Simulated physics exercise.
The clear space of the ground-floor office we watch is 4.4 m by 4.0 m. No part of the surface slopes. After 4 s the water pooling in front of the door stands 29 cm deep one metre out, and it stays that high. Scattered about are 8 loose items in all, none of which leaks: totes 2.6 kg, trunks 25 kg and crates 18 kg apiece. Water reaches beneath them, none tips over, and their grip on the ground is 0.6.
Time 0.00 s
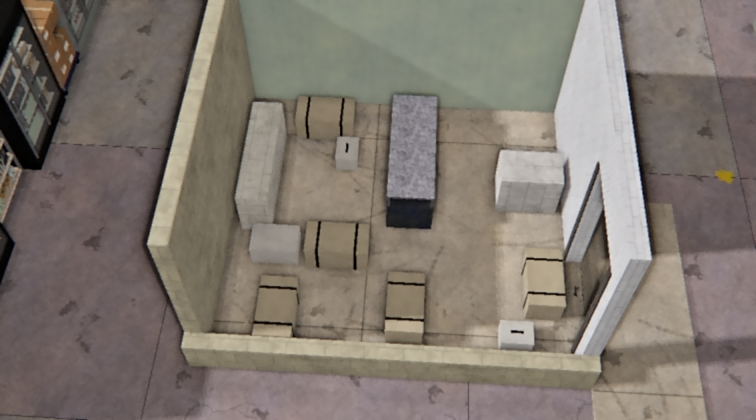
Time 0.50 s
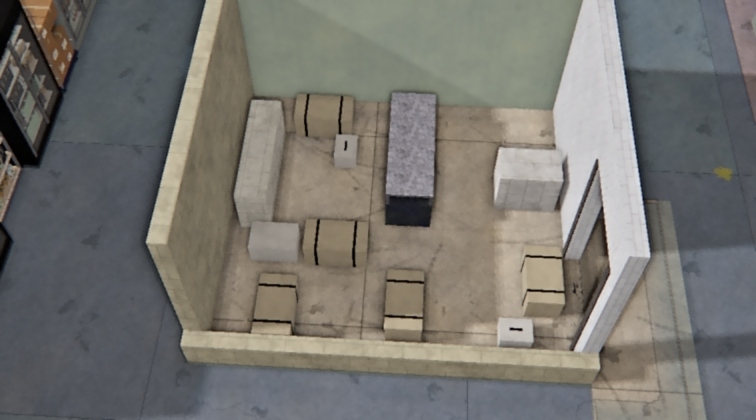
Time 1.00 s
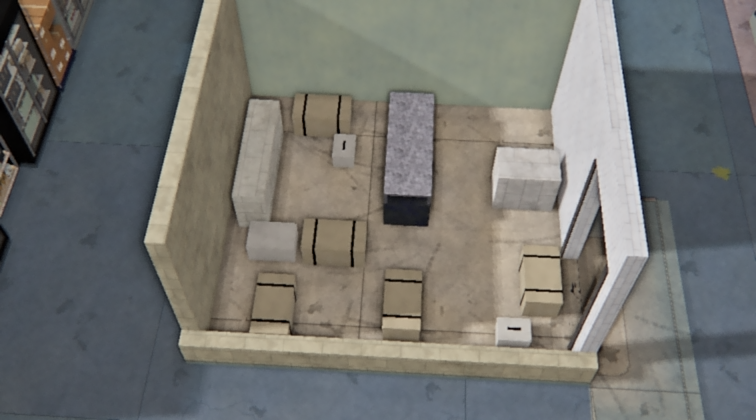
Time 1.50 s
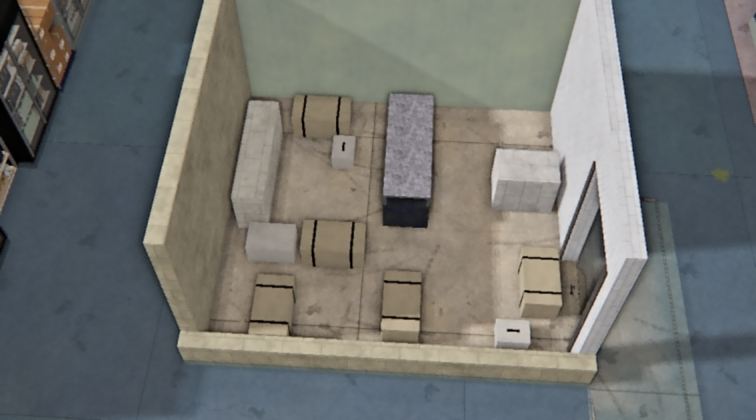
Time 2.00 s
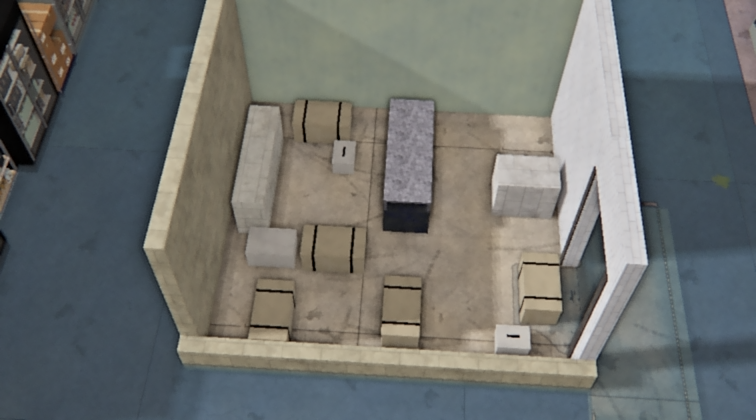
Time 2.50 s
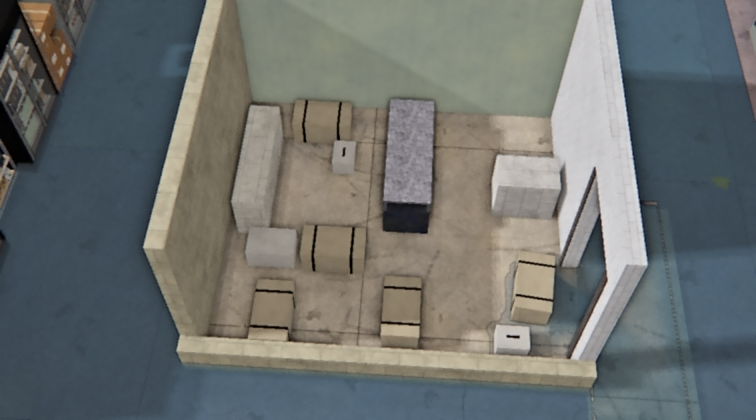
A small walled room scattered with strapped tan trunks and pale boxes stayed almost completely still while the floor outside turned bluish, and then the trunk near the doorway on the right shifted slightly left.
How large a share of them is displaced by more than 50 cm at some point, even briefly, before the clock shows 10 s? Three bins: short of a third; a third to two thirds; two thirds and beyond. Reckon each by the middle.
Two in three or more.
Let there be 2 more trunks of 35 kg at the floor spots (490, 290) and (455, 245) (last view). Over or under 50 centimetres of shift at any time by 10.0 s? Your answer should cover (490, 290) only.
That one is beyond the limit.
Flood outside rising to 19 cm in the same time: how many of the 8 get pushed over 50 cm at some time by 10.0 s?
In that case 5 of them.
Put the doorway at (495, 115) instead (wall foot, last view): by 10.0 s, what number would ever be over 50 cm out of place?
4.
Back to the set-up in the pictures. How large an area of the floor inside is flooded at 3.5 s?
About 3.0 m2.
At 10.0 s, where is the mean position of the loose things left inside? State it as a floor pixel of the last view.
Centred roughly on (318, 196).
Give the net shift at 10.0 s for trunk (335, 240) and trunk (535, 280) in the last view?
They've ended up 200 cm and 300 cm away, in that order.
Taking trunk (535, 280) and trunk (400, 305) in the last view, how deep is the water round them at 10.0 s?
Close to 15 and 15 centimetres.
After 3.5 s 2 of 8 are over 50 cm from their spots; 0 afloat.
After 4.5 s 2 of 8 are over 50 cm from their spots; 1 afloat.
After 7.0 s 5 of 8 are over 50 cm from their spots; 4 afloat.
After 10.0 s 6 of 8 are over 50 cm from their spots, and 6 have been at some point; 8 afloat.
